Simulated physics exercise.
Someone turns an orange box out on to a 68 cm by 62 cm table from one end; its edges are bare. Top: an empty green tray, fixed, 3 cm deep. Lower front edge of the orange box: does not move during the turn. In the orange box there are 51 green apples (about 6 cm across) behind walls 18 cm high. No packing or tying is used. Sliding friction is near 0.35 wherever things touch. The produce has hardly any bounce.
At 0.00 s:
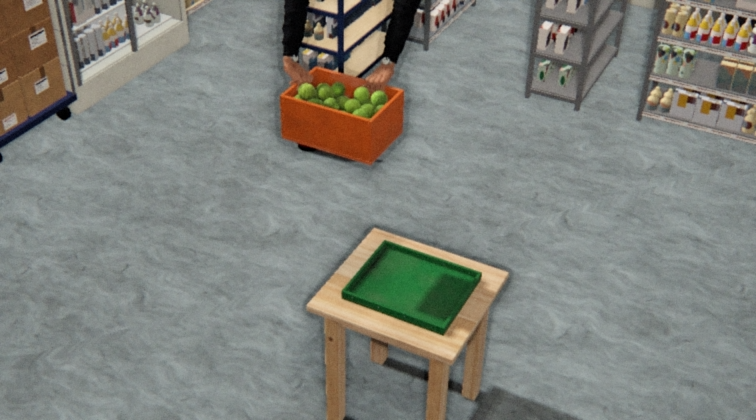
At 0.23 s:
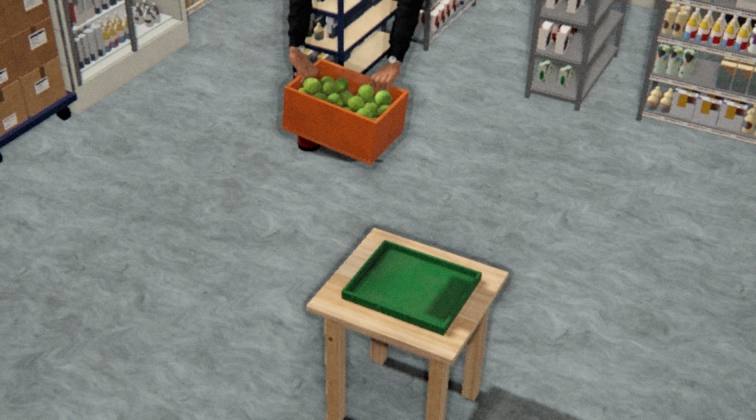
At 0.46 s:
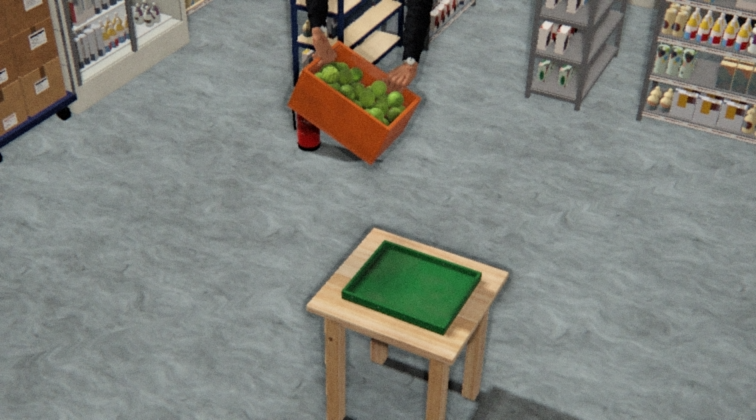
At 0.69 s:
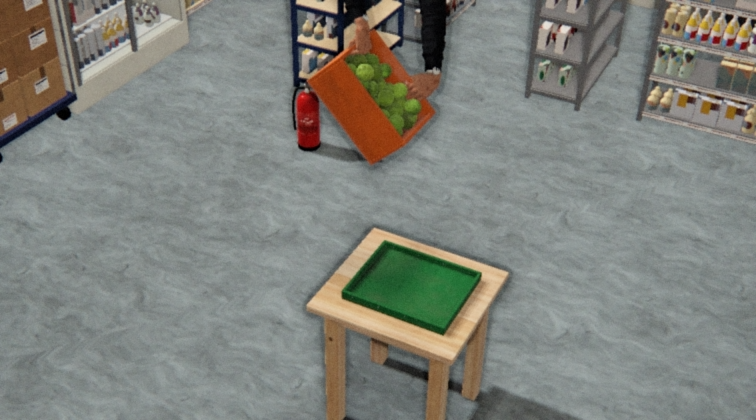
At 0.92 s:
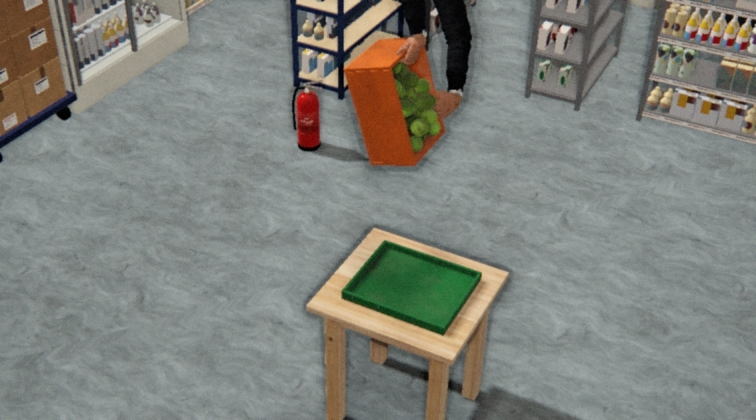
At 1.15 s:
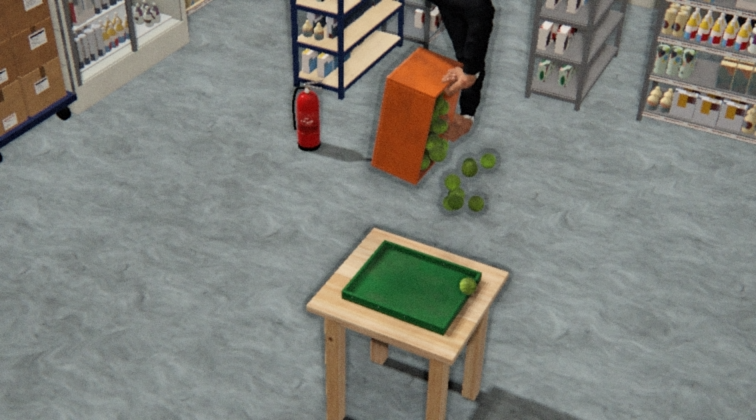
In a store with stocked shelves, a person's hands hold an orange box of round green apples behind a wooden table bearing an empty green tray. The hands tilt the box steeply toward the right, revealing a red fire extinguisher, and several apples tumble out, one appearing over the tray.
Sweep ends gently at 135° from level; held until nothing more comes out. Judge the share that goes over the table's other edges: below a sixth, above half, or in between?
Green apples over the table's other edges: Not even a sixth.
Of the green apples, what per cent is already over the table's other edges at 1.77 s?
Roughly 0 percent.
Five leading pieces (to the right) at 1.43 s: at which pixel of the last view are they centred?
I'd say near (520, 413).
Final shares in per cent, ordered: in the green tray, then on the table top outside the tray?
20 and 0 %.
After 1.43 s, tilt 123°; 10 still in the orange box, 4 on the table top outside the tray, 7 over the right end of the table and 30 in the air.
After 1.77 s, tilt 135°; 6 in the green tray, 12 on the table top outside the tray, 28 over the right end of the table and 5 in the air.
After 2.26 s, tilt 135°; 11 in the green tray, 38 over the right end of the table and 2 over the table's other edges.
Final count (at 2.88 s), 11 in the green tray, 38 over the right end of the table and 2 over the table's other edges. Asked share, 2 of 51, 4 per cent.
